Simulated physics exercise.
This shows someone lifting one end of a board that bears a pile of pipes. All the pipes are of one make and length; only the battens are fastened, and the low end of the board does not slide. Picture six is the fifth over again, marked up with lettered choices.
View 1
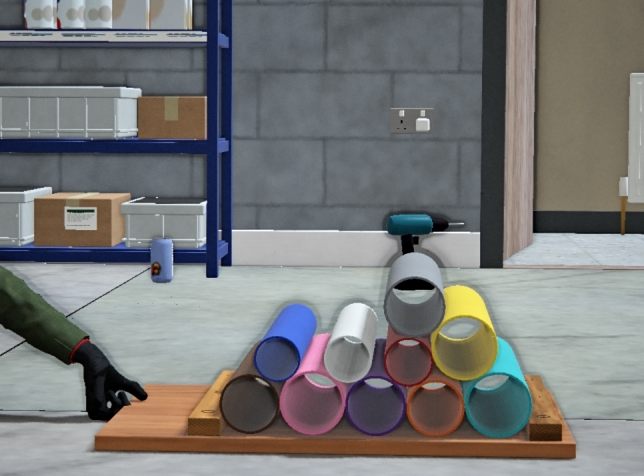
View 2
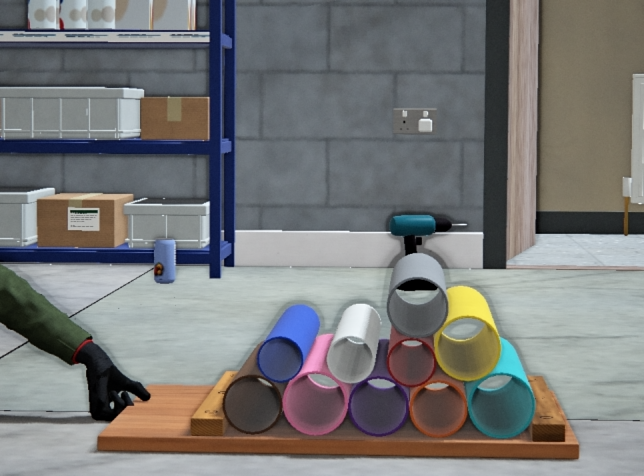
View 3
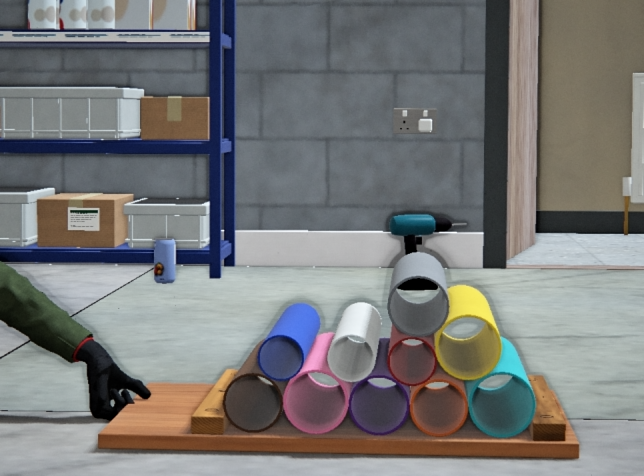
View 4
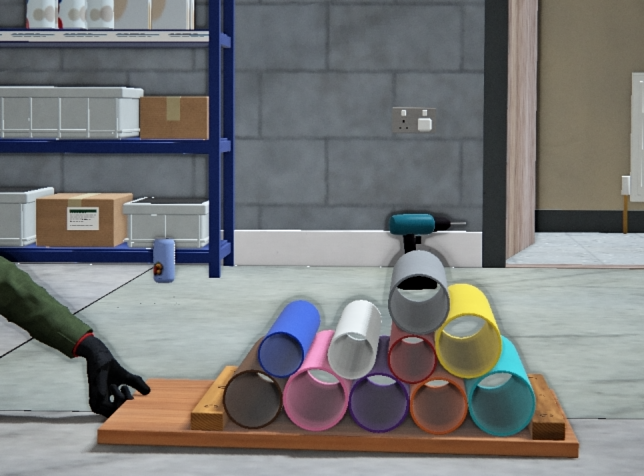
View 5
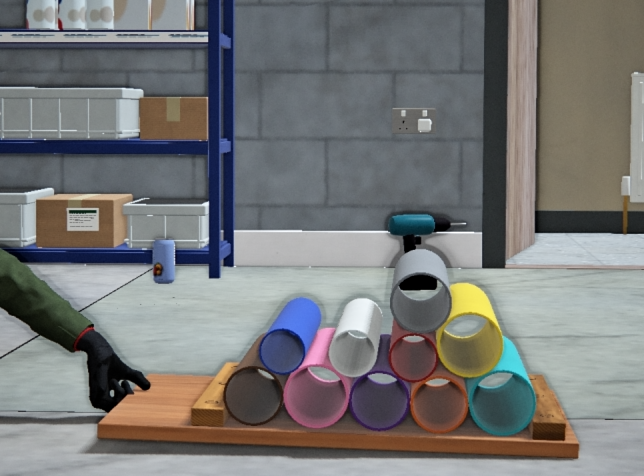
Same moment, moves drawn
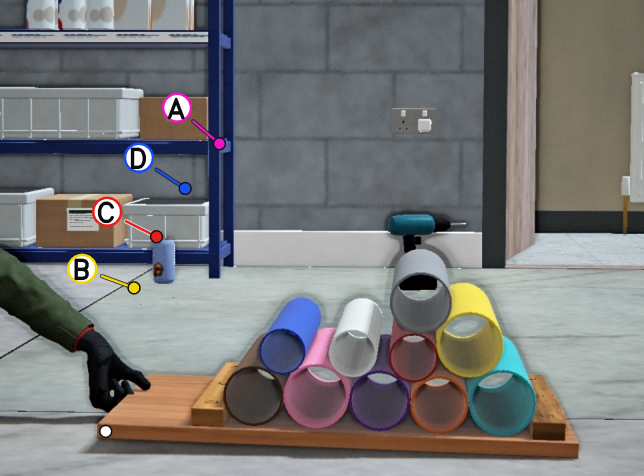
Gloved hand slowly raising the left end of a wooden board slightly, with stacked colourful pipes resting between two wooden battens.
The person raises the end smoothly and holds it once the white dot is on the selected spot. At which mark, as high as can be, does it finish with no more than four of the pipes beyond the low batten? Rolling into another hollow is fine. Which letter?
No higher than D.
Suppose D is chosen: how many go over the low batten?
At D the number is four.
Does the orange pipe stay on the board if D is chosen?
Yes.
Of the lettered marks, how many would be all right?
Three of the four.
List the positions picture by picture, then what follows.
The first picture shows blue pipe (278, 359); white pipe (348, 358); yellow pipe (464, 347).
The second picture shows yellow pipe (468, 348); grey pipe (418, 307).
The third picture shows board (344, 409); brown pipe (253, 403); blue pipe (281, 358); turquoise pipe (502, 404).
The fourth picture shows board (343, 406); brown pipe (253, 399); pink pipe (316, 398).
The fifth picture shows board (344, 404); brown pipe (253, 396); pink pipe (316, 396).
On the copy, A at (220, 144); B at (134, 288); C at (156, 237); D at (185, 189); the white dot at (106, 431).
On D. First, board at 19°.
Then, board at 33°.
Finally, board at 33°, four over the low batten (red, white, yellow, grey).
By contrast, A ten over the low batten; B none over the low batten; C none over the low batten.
